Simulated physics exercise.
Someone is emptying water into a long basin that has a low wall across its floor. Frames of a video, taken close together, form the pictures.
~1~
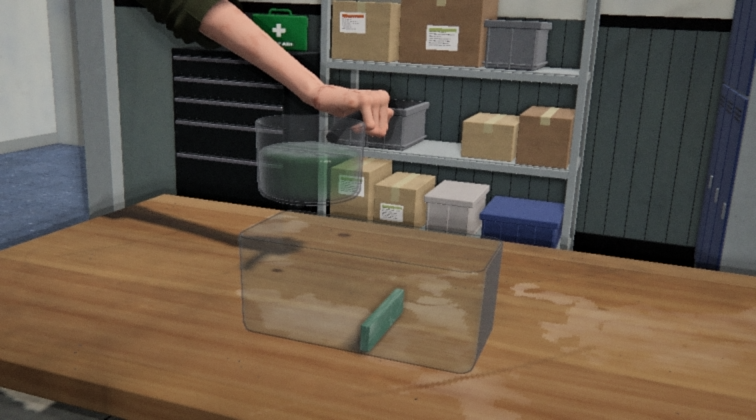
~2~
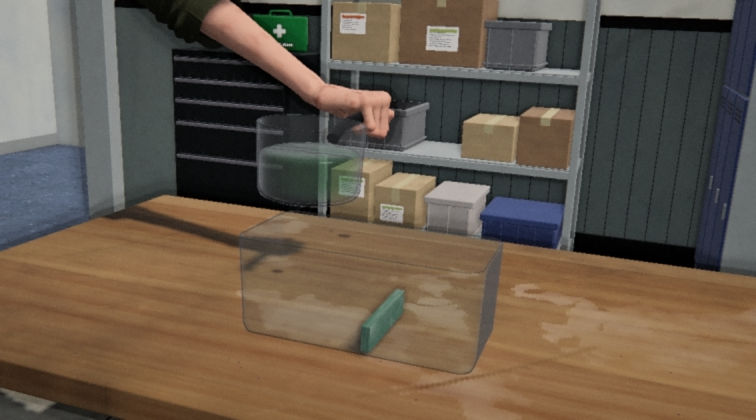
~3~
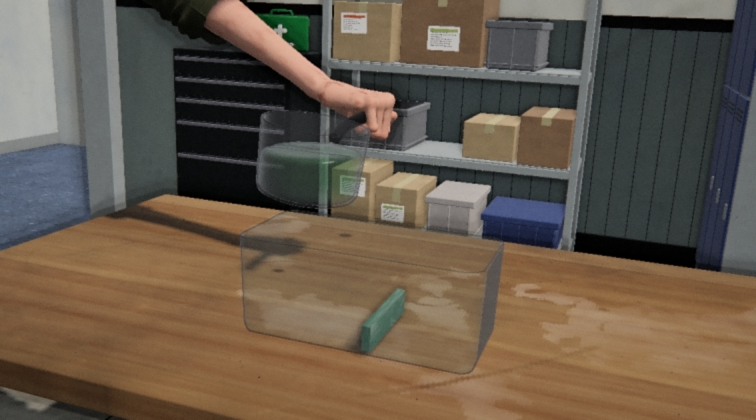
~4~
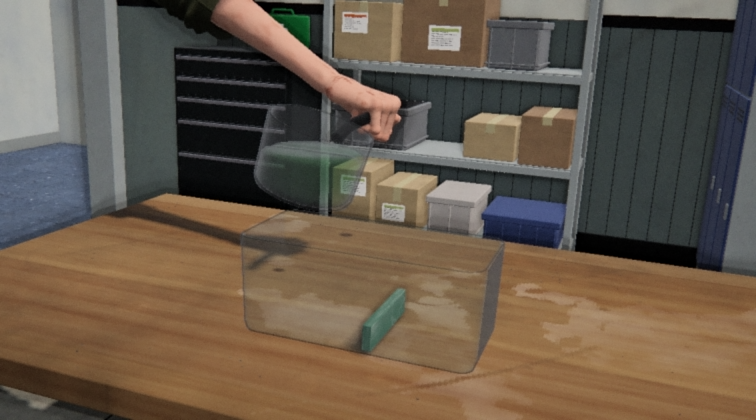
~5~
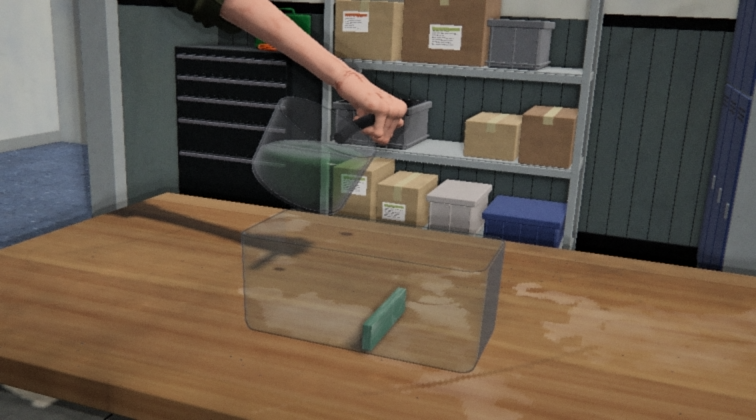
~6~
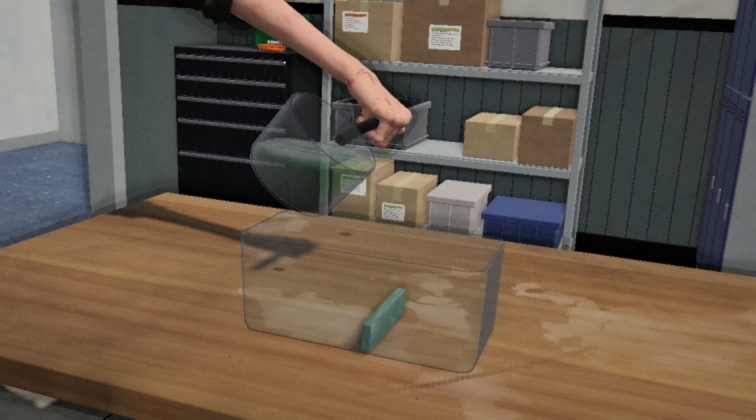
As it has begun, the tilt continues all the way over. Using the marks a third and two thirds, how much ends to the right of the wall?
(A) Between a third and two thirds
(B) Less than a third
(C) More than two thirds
The answer is A.
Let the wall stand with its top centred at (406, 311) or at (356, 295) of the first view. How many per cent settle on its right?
In order, 15 and 85 in a hundred.
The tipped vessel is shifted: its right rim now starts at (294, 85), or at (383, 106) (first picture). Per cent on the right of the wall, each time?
In order, roughly 20 percent and 70 percent.
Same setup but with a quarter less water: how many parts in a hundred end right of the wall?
Estimate: Close to 35 per cent.
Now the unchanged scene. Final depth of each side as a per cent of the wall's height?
Once it settles, the left reaches around 50 and the right around 60.
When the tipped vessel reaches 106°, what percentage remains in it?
Near 30 per cent.
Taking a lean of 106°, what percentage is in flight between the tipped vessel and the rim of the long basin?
Somewhere around 20 per cent of it.
A moment on, the tilt is 106° and 30 per cent is still to pour, 18 is left of the wall and 31 right of it.
Next, the tilt is 120° and 3 per cent is still to pour, 47 is left of the wall and 47 right of it.
Then the tilt is 120° and 0 per cent is still to pour, 52 is left of the wall and 47 right of it.
Later the tilt is 120° and 0 per cent is still to pour, 52 is left of the wall and 47 right of it.
At rest 52 per cent lies left of the wall, 47 right of it and 1 outside.
